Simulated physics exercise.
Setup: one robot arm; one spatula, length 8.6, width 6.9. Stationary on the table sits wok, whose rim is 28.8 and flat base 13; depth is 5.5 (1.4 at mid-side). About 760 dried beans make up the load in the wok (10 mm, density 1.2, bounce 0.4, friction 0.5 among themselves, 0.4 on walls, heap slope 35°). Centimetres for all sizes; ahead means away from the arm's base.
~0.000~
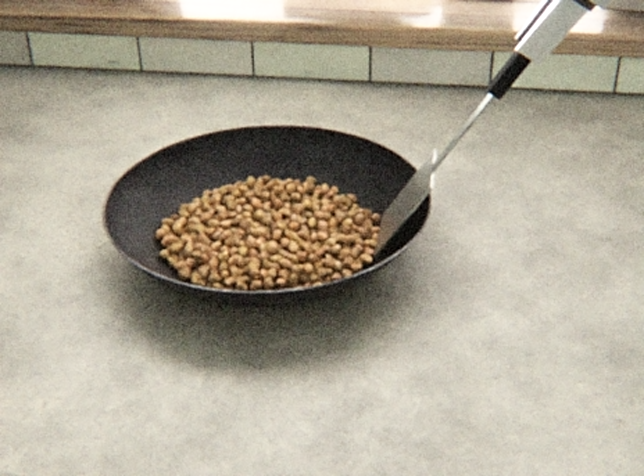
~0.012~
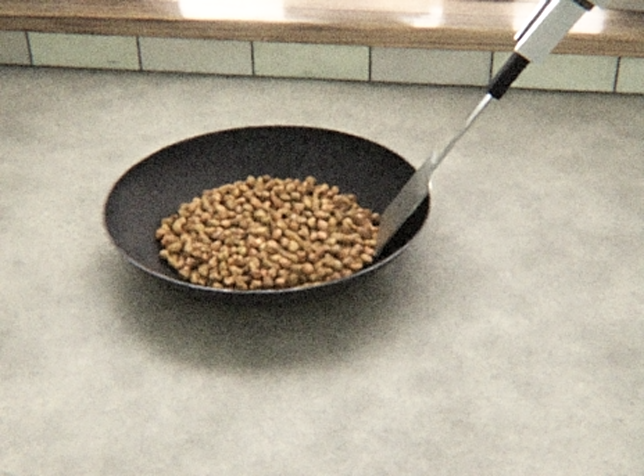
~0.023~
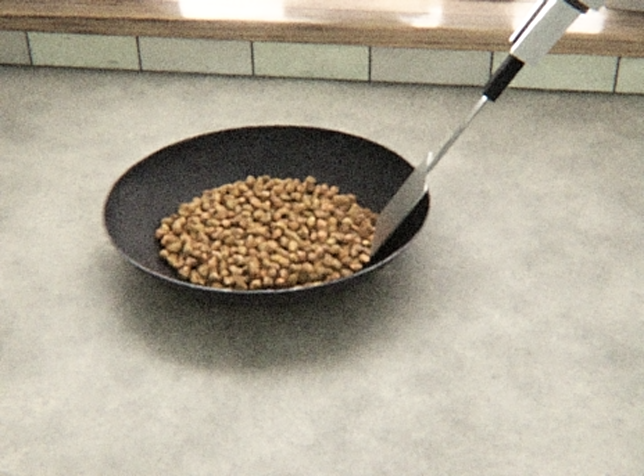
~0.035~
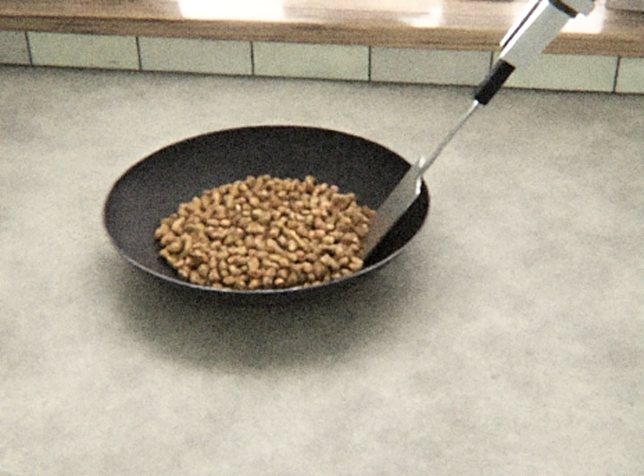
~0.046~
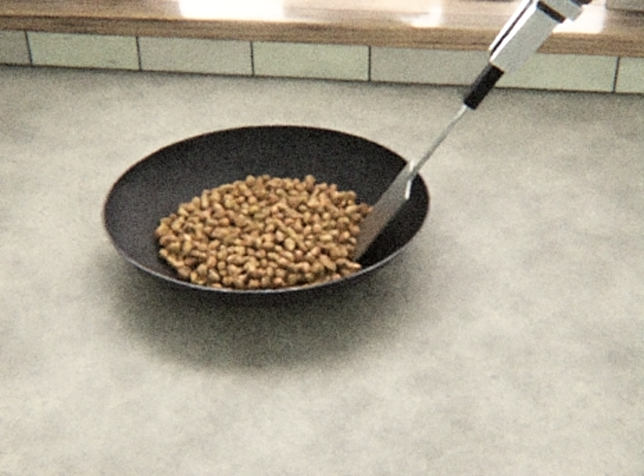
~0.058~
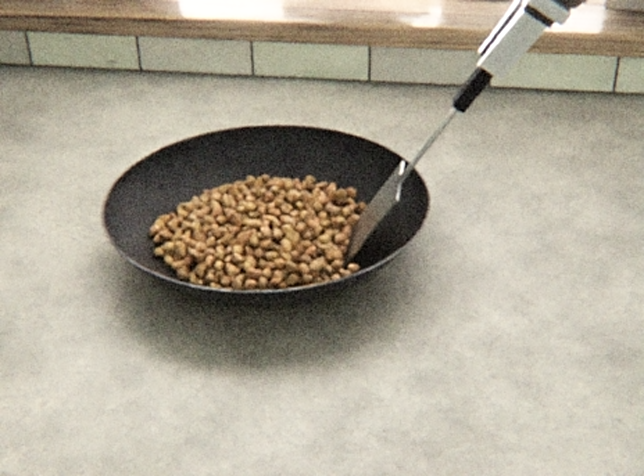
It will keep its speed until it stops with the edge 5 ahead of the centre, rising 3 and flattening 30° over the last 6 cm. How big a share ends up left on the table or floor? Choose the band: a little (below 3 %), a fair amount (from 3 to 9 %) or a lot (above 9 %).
It is a little, below 3 %.
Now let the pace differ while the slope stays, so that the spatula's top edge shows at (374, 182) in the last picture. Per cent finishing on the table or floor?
Near 5 in a hundred.
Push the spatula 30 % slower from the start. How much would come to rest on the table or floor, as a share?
Then about 0 per cent.
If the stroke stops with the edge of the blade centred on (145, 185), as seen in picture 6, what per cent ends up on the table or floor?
Something near 25 in a hundred.
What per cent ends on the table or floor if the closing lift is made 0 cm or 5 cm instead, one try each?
You'd get some 0 per cent with the first setting and some 0 per cent with the second.
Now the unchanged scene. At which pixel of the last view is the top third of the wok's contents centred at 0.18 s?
I'd say close to (213, 215).
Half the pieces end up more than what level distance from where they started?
Level distance of roughly 4 cm.
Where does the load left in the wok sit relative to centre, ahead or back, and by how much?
4.0 cm ahead.
By 0.12 s, sloping 58°, highest piece 7 above the table; 758 in the wok.
By 0.18 s, sloping 46°, highest piece 5 above the table; 758 in the wok.
By 0.41 s, sloping 28°, highest piece 6 above the table; 758 in the wok.
By 1.46 s, sloping 28°, highest piece 6 above the table; 758 in the wok.
Final count, 758 in the wok. That is 0 % on the table or floor.
